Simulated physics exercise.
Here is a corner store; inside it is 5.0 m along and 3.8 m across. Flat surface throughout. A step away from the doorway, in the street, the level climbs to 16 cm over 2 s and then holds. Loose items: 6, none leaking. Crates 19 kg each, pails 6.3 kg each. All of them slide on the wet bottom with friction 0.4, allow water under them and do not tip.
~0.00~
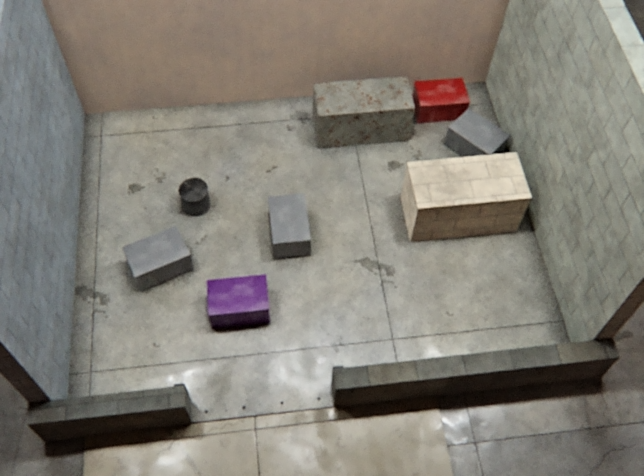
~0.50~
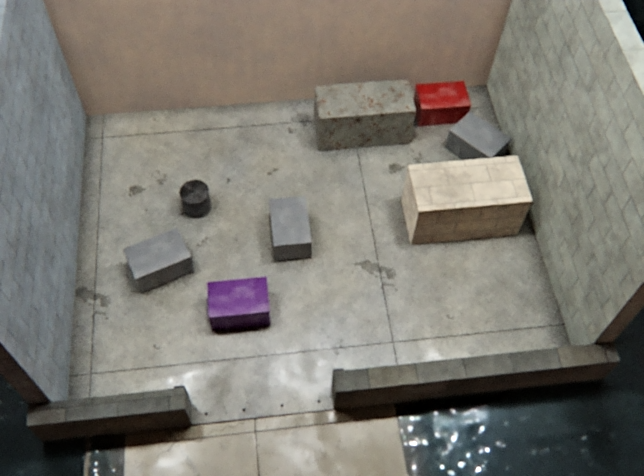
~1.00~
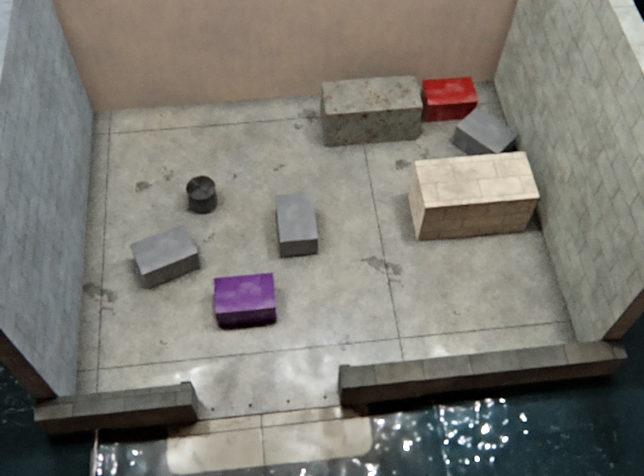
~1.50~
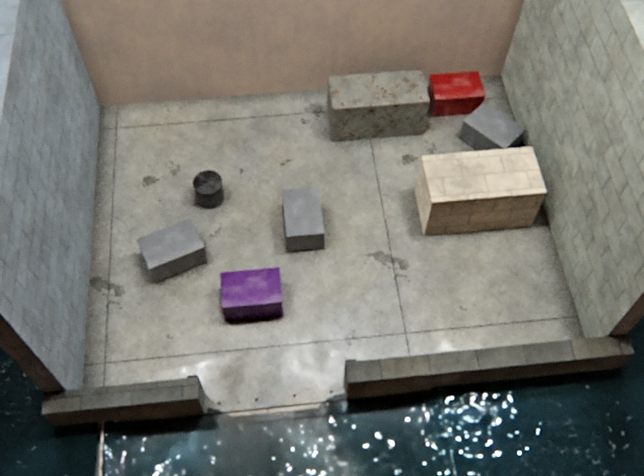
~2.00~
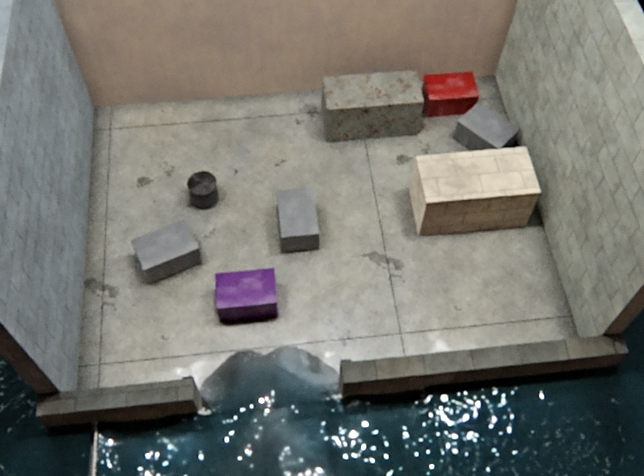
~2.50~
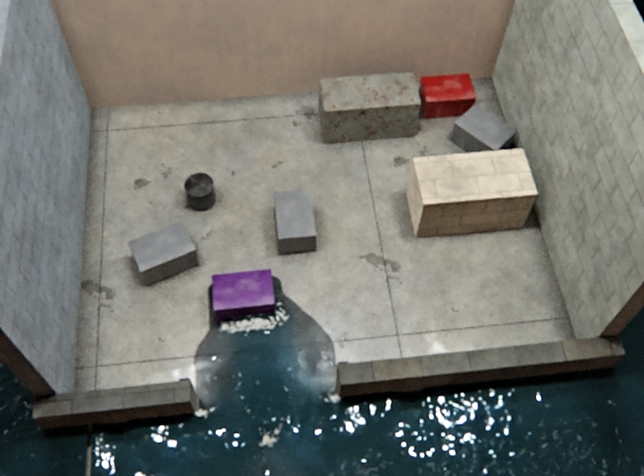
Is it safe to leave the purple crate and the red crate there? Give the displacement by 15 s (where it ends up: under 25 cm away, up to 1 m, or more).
As for the purple crate, it goes far off; as for the red crate, it moves somewhat.
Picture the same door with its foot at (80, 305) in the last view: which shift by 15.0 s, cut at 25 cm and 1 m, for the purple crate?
Result for the purple crate: Large displacement.
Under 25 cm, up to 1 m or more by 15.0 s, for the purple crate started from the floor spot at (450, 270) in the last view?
Result: It remains near its start.
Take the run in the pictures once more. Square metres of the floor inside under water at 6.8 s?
Roughly 15 m2 of it is wet.
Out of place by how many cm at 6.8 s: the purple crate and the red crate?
About 150 cm and 0 cm, respectively.
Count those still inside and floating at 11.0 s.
Count at that moment: 6.
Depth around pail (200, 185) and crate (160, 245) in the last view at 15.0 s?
Depth approx. 11 cm / 7 cm.
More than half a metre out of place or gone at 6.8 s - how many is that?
That would be 1.
After 3.5 s the purple crate is near (235, 238), 0.6 m from its start, aground; the red crate is near (448, 87), 0.0 m from its start, aground; 0 afloat.
After 6.8 s the purple crate is near (217, 165), 1.6 m from its start, aground; the red crate is near (448, 87), 0.0 m from its start, aground; 0 afloat.
After 11.0 s the purple crate is near (252, 101), 2.5 m from its start, afloat; the red crate is near (451, 87), 0.0 m from its start, afloat; 6 afloat.
After 15.0 s the purple crate is near (198, 141), 2.0 m from its start, afloat; the red crate is near (479, 97), 0.4 m from its start, afloat; 5 afloat.
